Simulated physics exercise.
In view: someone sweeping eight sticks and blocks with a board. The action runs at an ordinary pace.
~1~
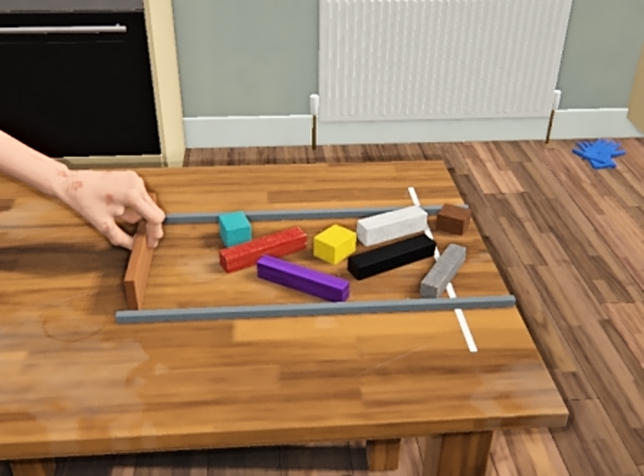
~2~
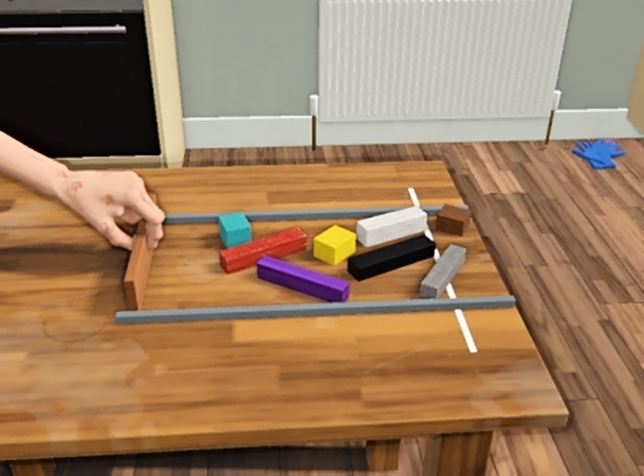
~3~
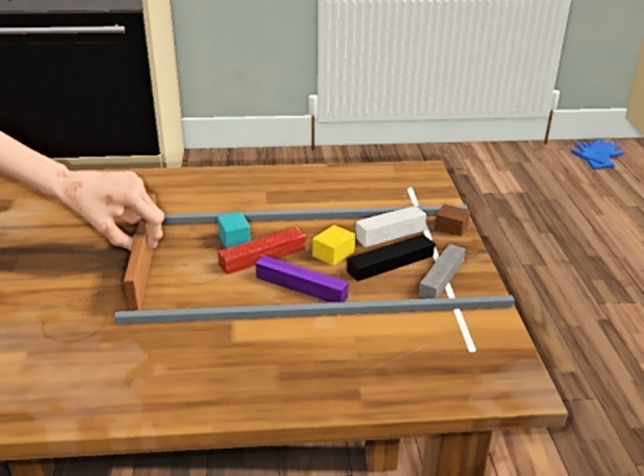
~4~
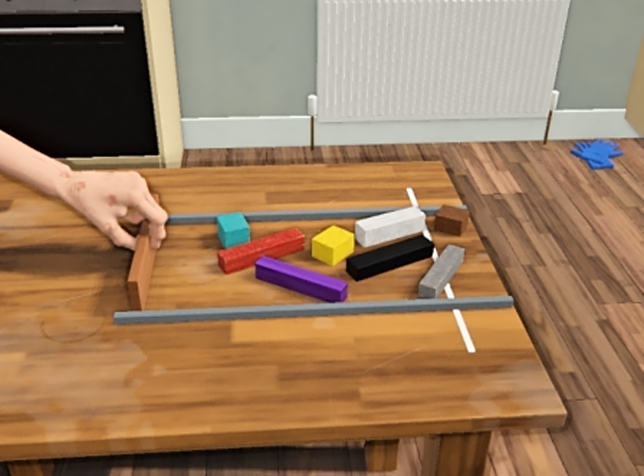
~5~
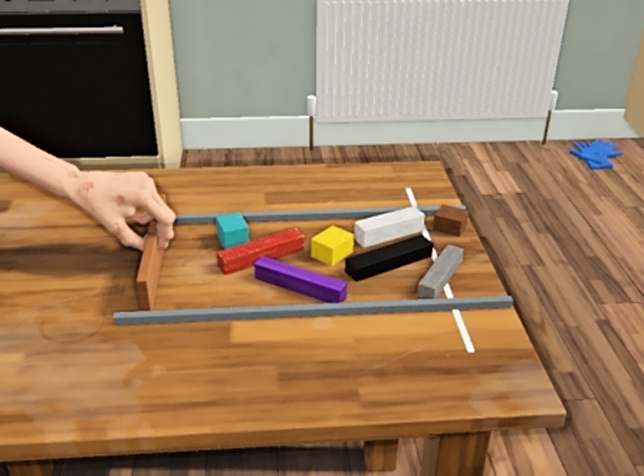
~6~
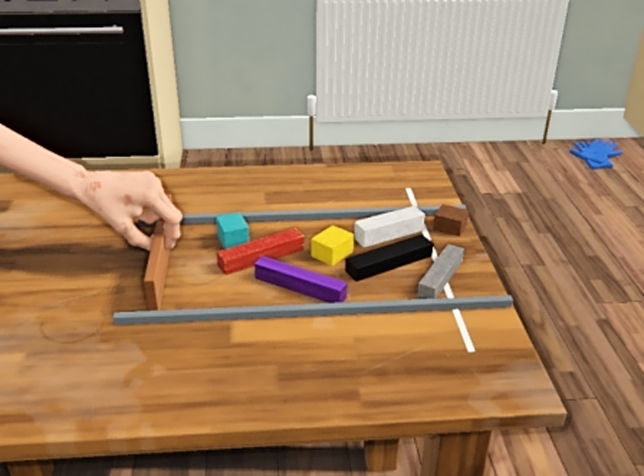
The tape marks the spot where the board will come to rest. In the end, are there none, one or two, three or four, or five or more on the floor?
Well, more than two but under five end up dropping off.
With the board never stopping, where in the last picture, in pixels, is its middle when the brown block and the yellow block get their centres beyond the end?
Middle approx. at (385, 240), then approx. at (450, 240).
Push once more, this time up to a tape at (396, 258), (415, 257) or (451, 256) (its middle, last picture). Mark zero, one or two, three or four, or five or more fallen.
The three counts come out as just one or two, just one or two and three to four.
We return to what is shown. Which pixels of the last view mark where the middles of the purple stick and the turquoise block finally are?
The one named first is at (489, 279), the next at (439, 225).
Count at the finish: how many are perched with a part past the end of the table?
The figure is 3.
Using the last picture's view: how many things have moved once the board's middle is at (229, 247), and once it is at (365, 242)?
At the one place 2, at the other 8.
A little later, none off yet; brown block at rest near (451, 220); grey bar at rest near (441, 272); white bar at rest near (390, 226).
Next, none off yet; brown block at rest near (453, 220); grey bar shifted a little near (454, 265); white bar shifted a little near (419, 226).
When it is over, the number that fall off is three or four; down, black stick, white bar, grey bar and brown block.
